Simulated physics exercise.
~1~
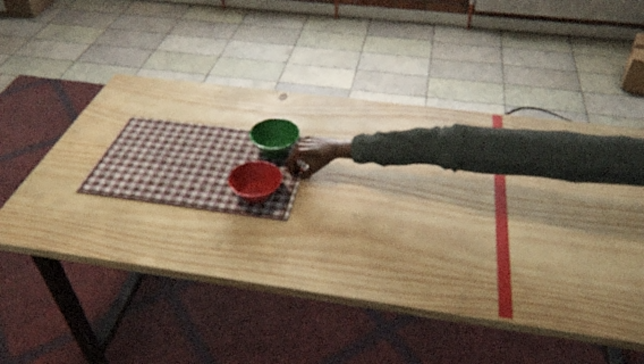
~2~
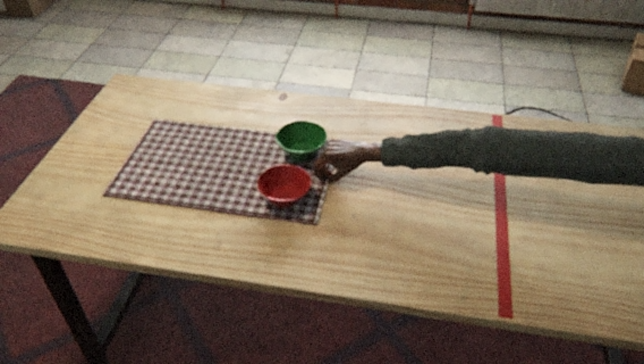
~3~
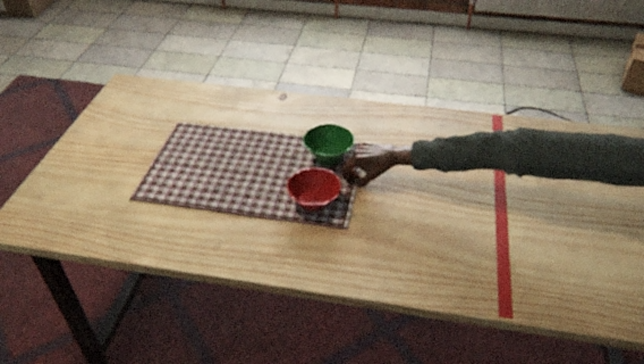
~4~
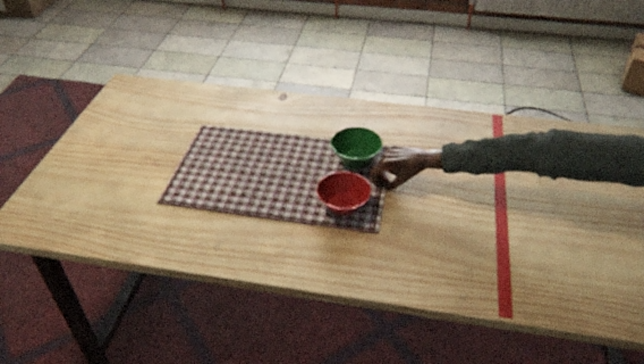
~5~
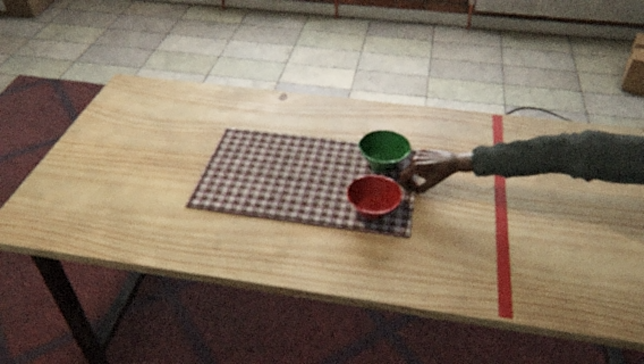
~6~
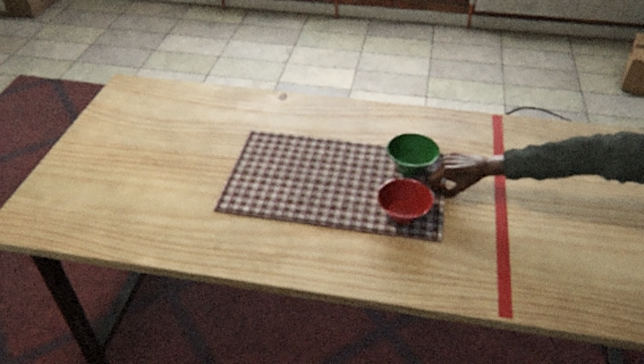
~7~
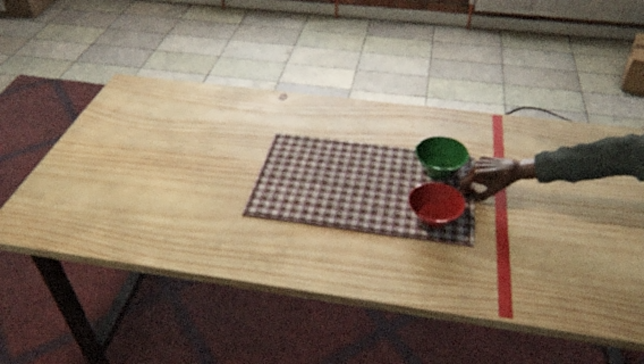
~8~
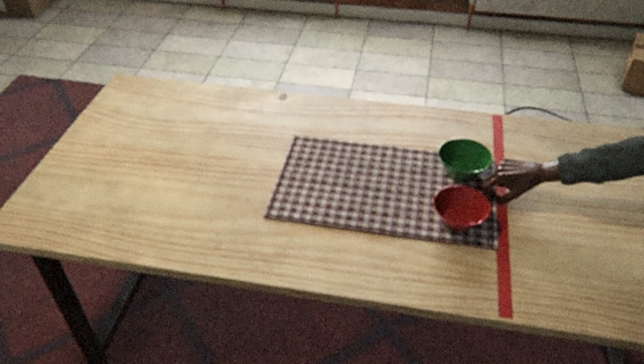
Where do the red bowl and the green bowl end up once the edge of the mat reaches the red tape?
Both bowls are still on the checked cloth, near its right edge beside the red tape.
